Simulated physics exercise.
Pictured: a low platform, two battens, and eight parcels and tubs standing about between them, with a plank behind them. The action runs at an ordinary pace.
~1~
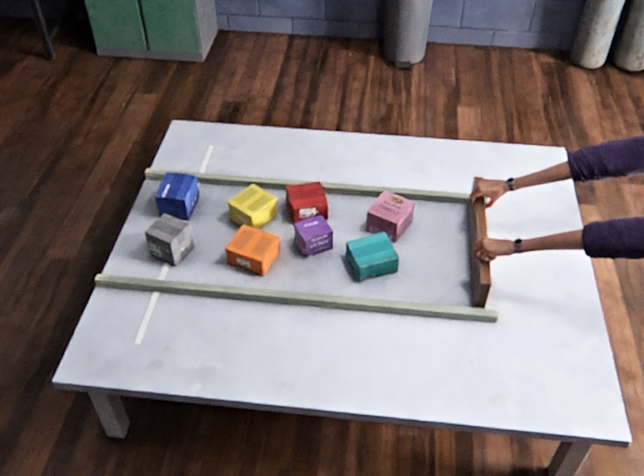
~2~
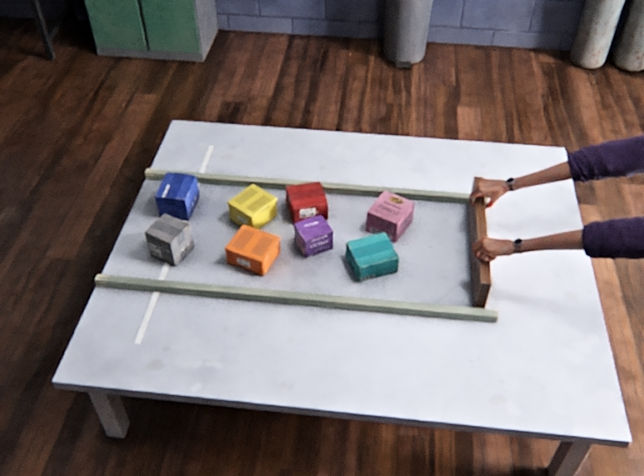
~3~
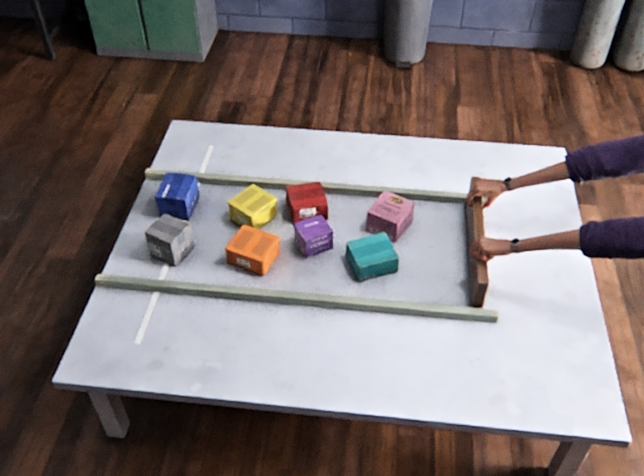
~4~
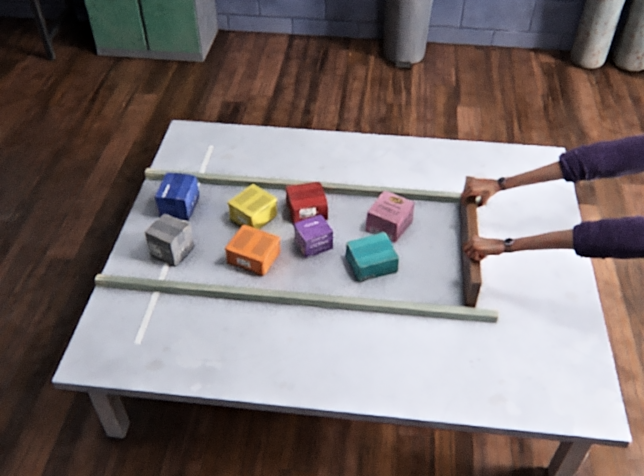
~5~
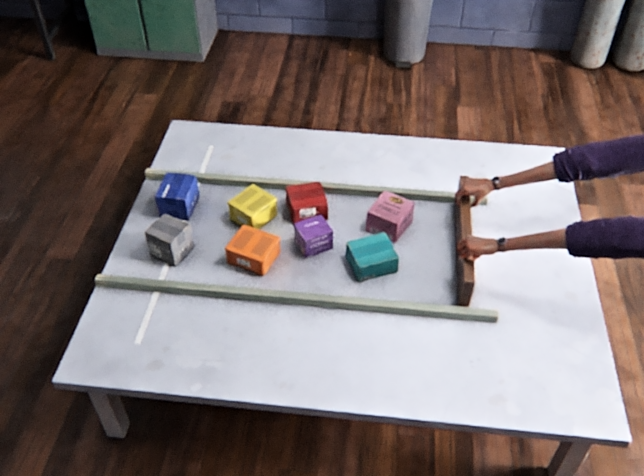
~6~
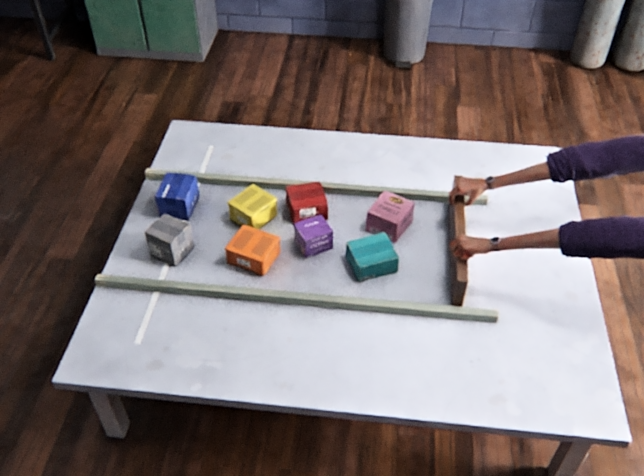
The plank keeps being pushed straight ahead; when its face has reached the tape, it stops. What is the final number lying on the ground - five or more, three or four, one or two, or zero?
It ends at three or four.
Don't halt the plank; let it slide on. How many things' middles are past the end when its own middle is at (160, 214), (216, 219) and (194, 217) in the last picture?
6, 2 and 3.
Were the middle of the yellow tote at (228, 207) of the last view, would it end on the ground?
From there it comes down.
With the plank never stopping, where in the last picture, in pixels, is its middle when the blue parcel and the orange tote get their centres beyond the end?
Middle approx. at (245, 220), then approx. at (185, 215).
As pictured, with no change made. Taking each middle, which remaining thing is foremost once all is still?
The orange tote winds up nearest.
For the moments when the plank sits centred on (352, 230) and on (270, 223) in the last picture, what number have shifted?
The count is 4 at the first point and 8 at the second.
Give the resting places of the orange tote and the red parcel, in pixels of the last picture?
First (108, 244), then (145, 184).
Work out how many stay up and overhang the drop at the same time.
The total here is 3.
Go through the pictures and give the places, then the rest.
Blue parcel (178, 196); grey parcel (170, 240); yellow tote (253, 209); plank (479, 241); tape (180, 230), in the first picture.
Grey parcel (170, 240); orange tote (254, 250), in the second picture.
Yellow tote (253, 209); turquoise parcel (372, 257), in the third picture.
Blue parcel (178, 196); red parcel (307, 203), in the fourth picture.
Grey parcel (170, 240); pink box (390, 216), in the fifth picture.
Blue parcel (178, 196); grey parcel (170, 240); yellow tote (253, 209); plank (458, 239); tape (180, 230), in the sixth picture.
Soon after, none off yet; blue parcel at rest near (178, 196); grey parcel at rest near (170, 240); yellow tote displaced a little near (249, 209).
In the end, the number that fall off is three or four; gone, yellow tote, grey parcel and blue parcel.
